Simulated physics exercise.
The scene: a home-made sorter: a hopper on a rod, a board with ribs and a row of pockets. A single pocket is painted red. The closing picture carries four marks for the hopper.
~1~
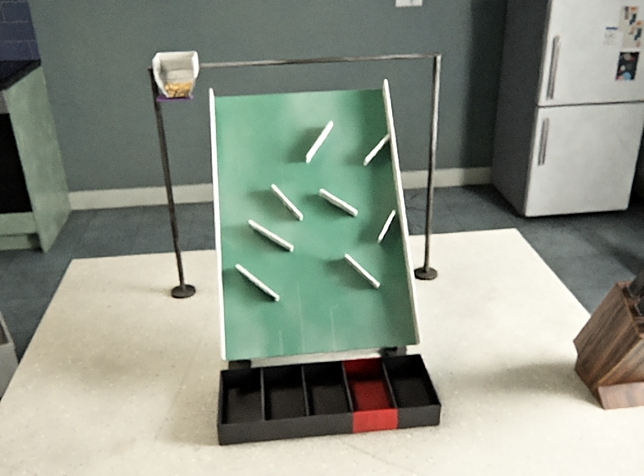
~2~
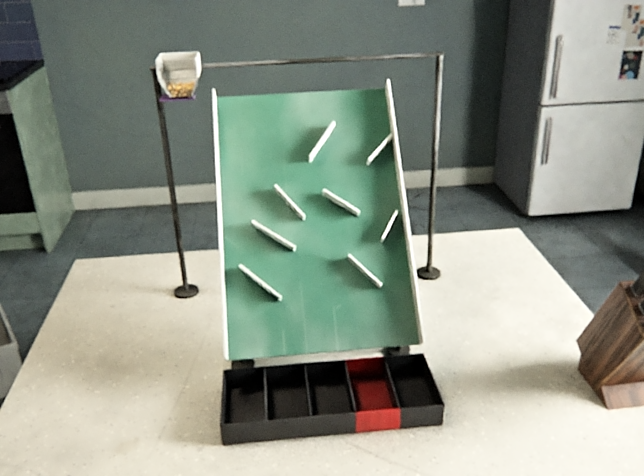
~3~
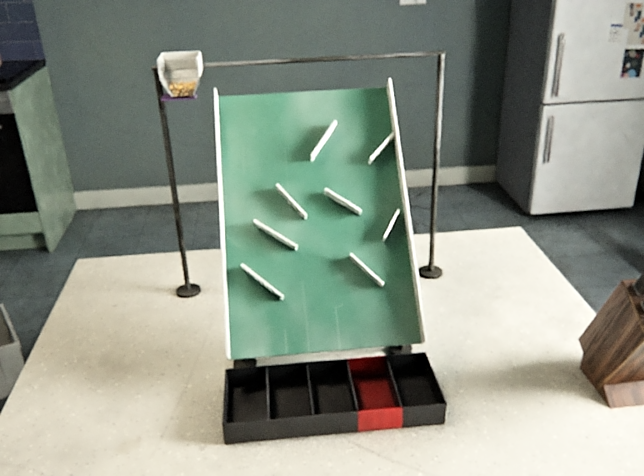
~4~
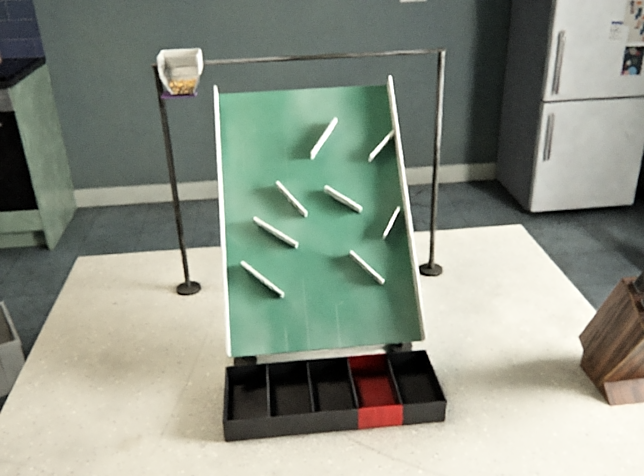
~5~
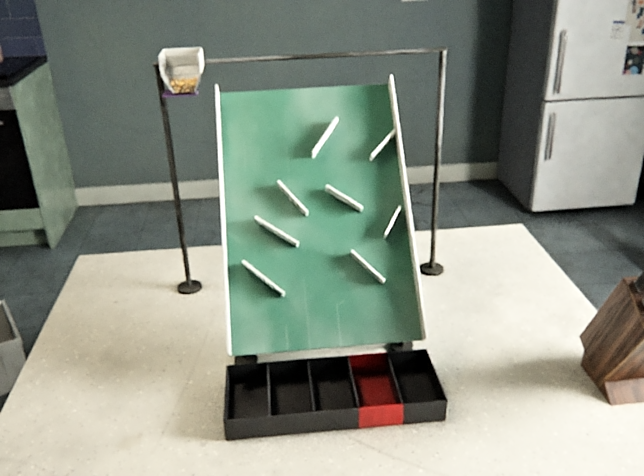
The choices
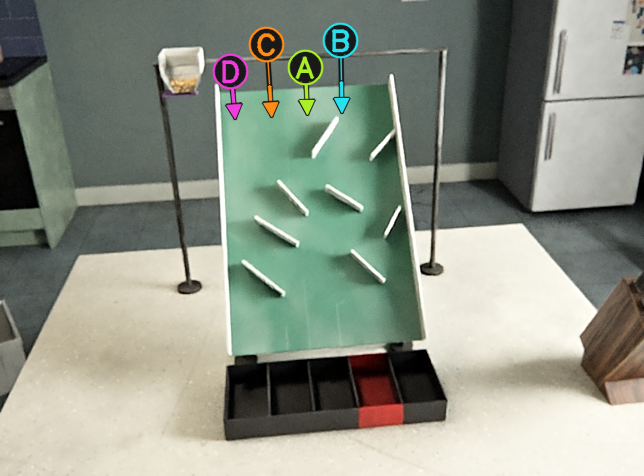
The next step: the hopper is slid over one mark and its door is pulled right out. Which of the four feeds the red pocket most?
The answer is mark A.
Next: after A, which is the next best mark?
That would be C.
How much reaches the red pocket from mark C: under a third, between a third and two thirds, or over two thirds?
Between a third and two thirds.
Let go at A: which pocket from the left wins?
It is the fourth one.
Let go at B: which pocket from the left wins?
The fifth from the left.
On the marked copy, mark A meets the board at (307, 109); mark B meets the board at (341, 107); mark C meets the board at (271, 111); mark D meets the board at (234, 113).
For mark A, the larger part in the red pocket, roughly a quarter in other pockets.
For mark B, roughly a quarter in the red pocket, the larger part in other pockets, just a few outside the box.
For mark C, roughly half in the red pocket, roughly a third in other pockets, about a tenth outside the box.
For mark D, roughly a quarter in the red pocket, the larger part in other pockets.
